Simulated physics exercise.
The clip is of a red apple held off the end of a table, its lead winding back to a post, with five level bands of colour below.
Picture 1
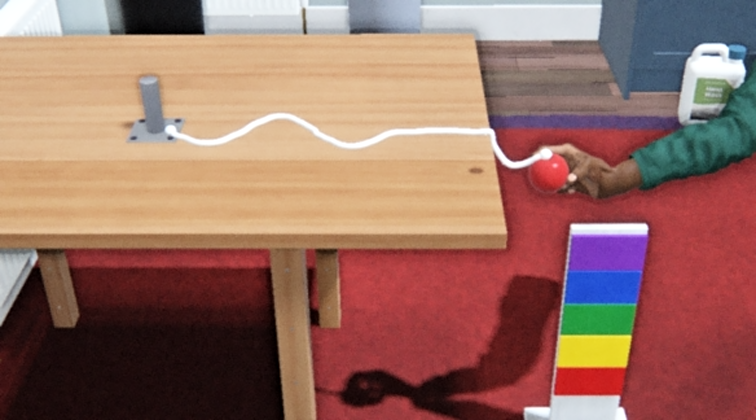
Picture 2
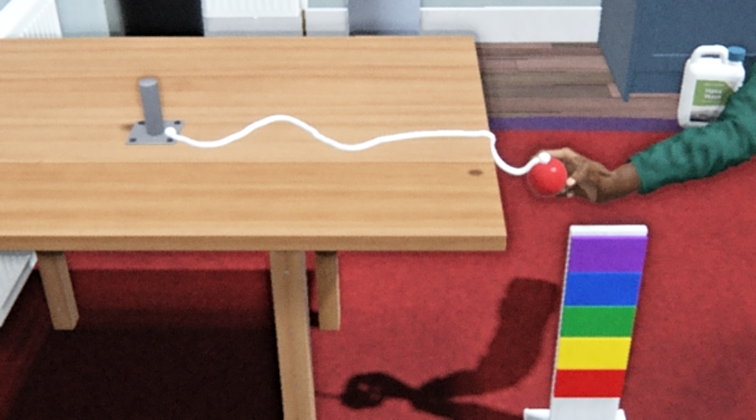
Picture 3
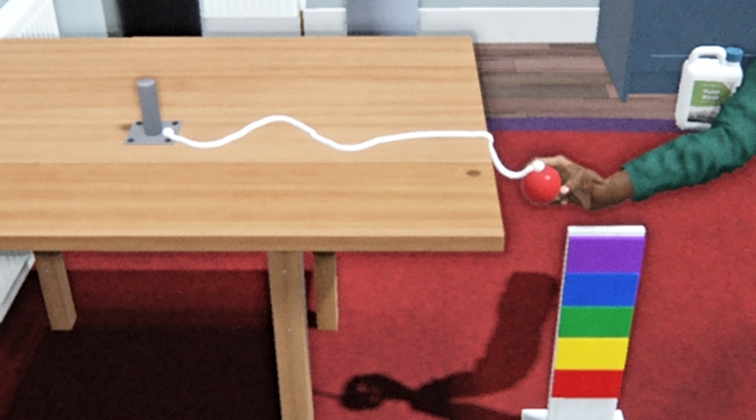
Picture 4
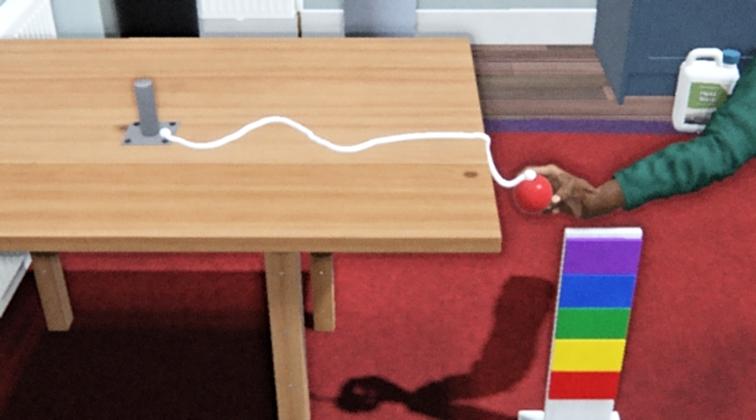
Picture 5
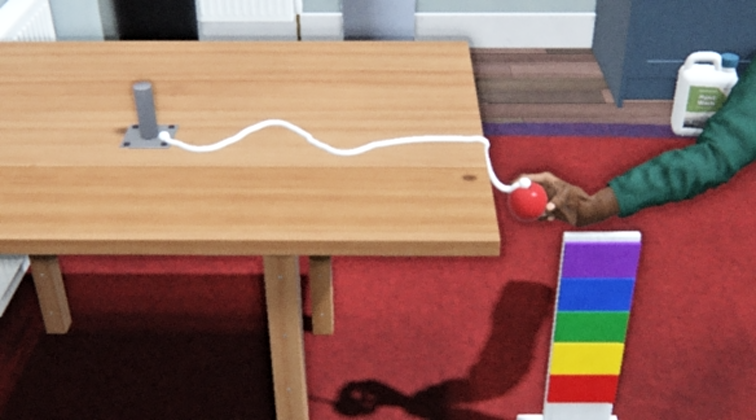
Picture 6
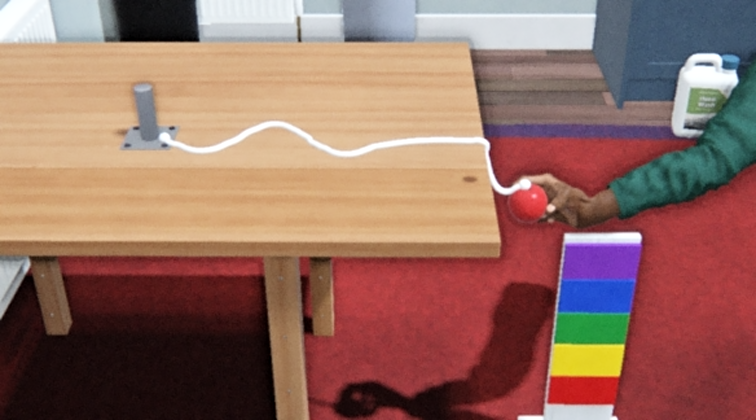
A dark-skinned hand in a green knitted sleeve, reaching in from the right, slowly lowers a round red object a little and draws it slightly left, just off the end of a wooden table in a red-carpeted room seen from above. A white lead winds across the tabletop to a grey post, with purple, blue, green, yellow and red bands below right. The lead's end dips with the object while the view shifts very slightly.
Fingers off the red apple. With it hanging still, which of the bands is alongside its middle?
The band alongside its middle is blue.
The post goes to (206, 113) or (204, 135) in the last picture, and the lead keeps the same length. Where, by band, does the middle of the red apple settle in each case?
Green; green.
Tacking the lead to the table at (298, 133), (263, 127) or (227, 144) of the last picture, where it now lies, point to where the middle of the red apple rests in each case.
First try around (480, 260), second around (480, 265), third around (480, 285).
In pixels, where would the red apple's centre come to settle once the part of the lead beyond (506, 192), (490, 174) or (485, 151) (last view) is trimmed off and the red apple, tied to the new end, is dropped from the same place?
Roughly (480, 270), (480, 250), (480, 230).
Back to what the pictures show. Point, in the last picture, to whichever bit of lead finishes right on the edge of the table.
You'll find it somewhere near (415, 142).
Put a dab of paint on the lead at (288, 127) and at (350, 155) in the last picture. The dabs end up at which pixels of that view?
(322, 141), then (414, 143).
A little later, apple near (513, 291); level with blue.
Next, apple near (450, 288); level with blue.
Later still, apple near (487, 291); level with blue.
When it is over, apple near (480, 292); level with blue. The lead holds its middle at blue.
